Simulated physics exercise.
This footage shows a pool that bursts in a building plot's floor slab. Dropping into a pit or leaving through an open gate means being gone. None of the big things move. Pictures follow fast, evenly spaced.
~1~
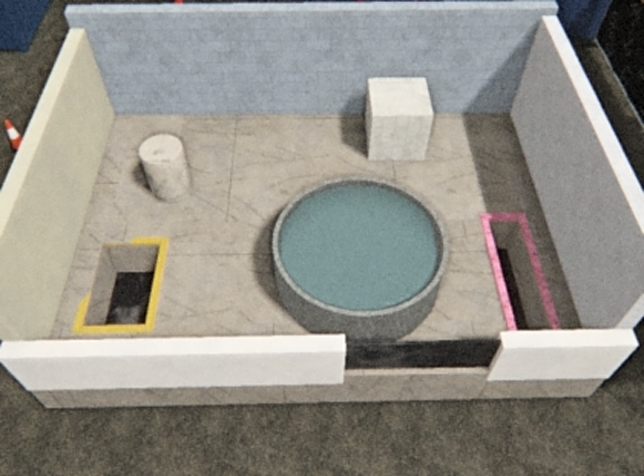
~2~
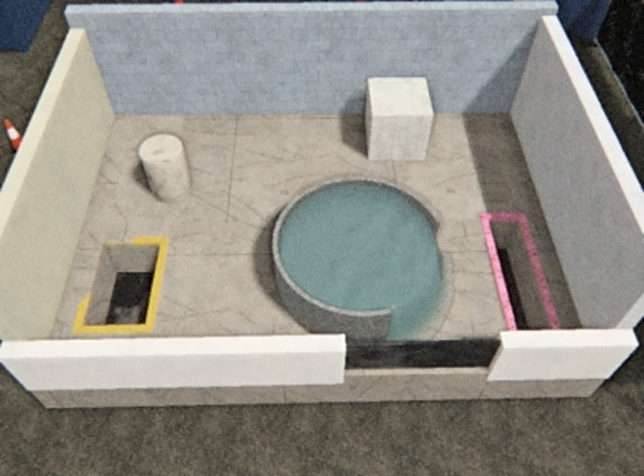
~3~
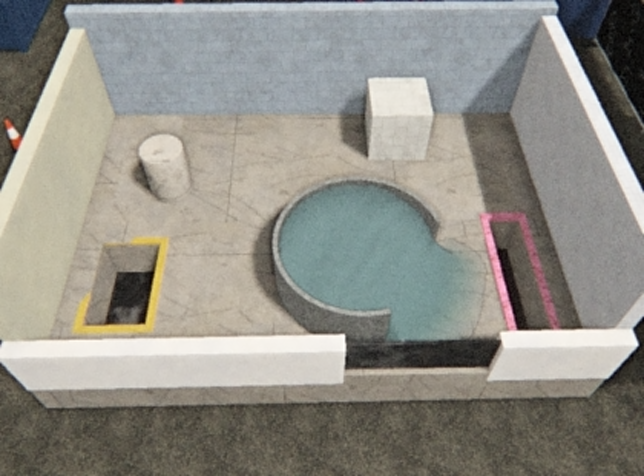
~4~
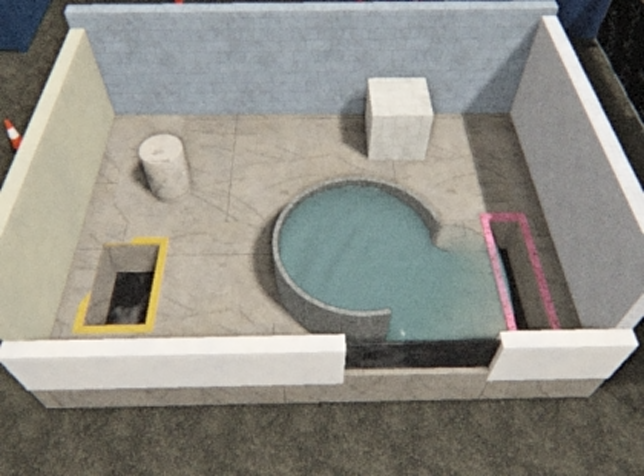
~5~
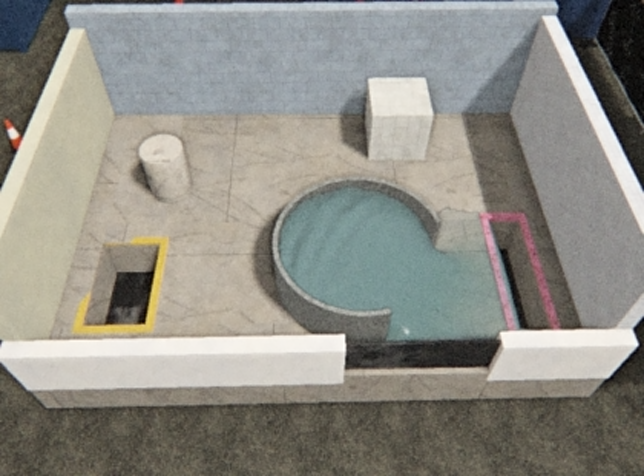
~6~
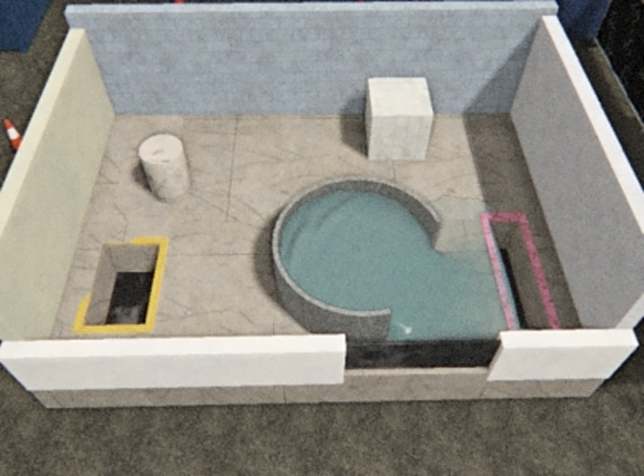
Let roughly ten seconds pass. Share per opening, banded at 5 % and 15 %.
In the end the gate is nearly idle - draining beneath five per cent. The pink pit is busy - draining past fifteen per cent. The yellow pit is nearly idle - draining beneath five per cent.
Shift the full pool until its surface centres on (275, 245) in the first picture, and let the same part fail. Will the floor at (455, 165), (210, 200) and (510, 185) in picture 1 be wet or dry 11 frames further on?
Spot 1 unwetted, spot 2 unwetted, and spot 3 wetted.
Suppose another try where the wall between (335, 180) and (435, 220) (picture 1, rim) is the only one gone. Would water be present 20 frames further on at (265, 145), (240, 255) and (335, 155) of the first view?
Note, points one to three: Reached and soaked / unreached / reached and soaked.
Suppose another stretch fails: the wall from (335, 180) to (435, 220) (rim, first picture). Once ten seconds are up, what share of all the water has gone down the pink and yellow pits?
Pink takes 30 in a hundred, yellow takes 12 in a hundred.
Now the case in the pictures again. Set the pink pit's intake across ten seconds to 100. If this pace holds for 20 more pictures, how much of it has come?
I'd put it at about 75 per cent.
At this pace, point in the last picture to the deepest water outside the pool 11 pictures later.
Roughly (579, 356).
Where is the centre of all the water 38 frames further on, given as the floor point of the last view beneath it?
The water centres close to (413, 247).
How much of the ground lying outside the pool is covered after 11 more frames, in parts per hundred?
Share estimate: About 30 per cent.
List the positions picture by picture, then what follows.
The first frame shows the pool at (360, 243) is whole and still.
In the second frame, the front is at a hidden place, out from the gap at (431, 295).
In the third frame, the front is at (458, 245), out from the gap at (431, 298).
In the fourth frame, the front is at (485, 239), out from the gap at (430, 299).
In the fifth frame, the front is at a hidden place, out from the gap at (430, 299).
In the sixth frame, the front is at a hidden place, out from the gap at (430, 300).
A moment on, water covers 20 % of the floor; the gate 0 %, the pink pit 16 %, the yellow pit 0 %.
Next, water covers 30 % of the floor; the gate 0 %, the pink pit 33 %, the yellow pit 0 %.
Then, water covers 40 % of the floor; the gate 0 %, the pink pit 49 %, the yellow pit 1 %.
Later, water covers 45 % of the floor; the gate 0 %, the pink pit 60 %, the yellow pit 2 %.
In the end, water covers 55 % of the floor; the gate 0 %, the pink pit 65 %, the yellow pit 3 %.
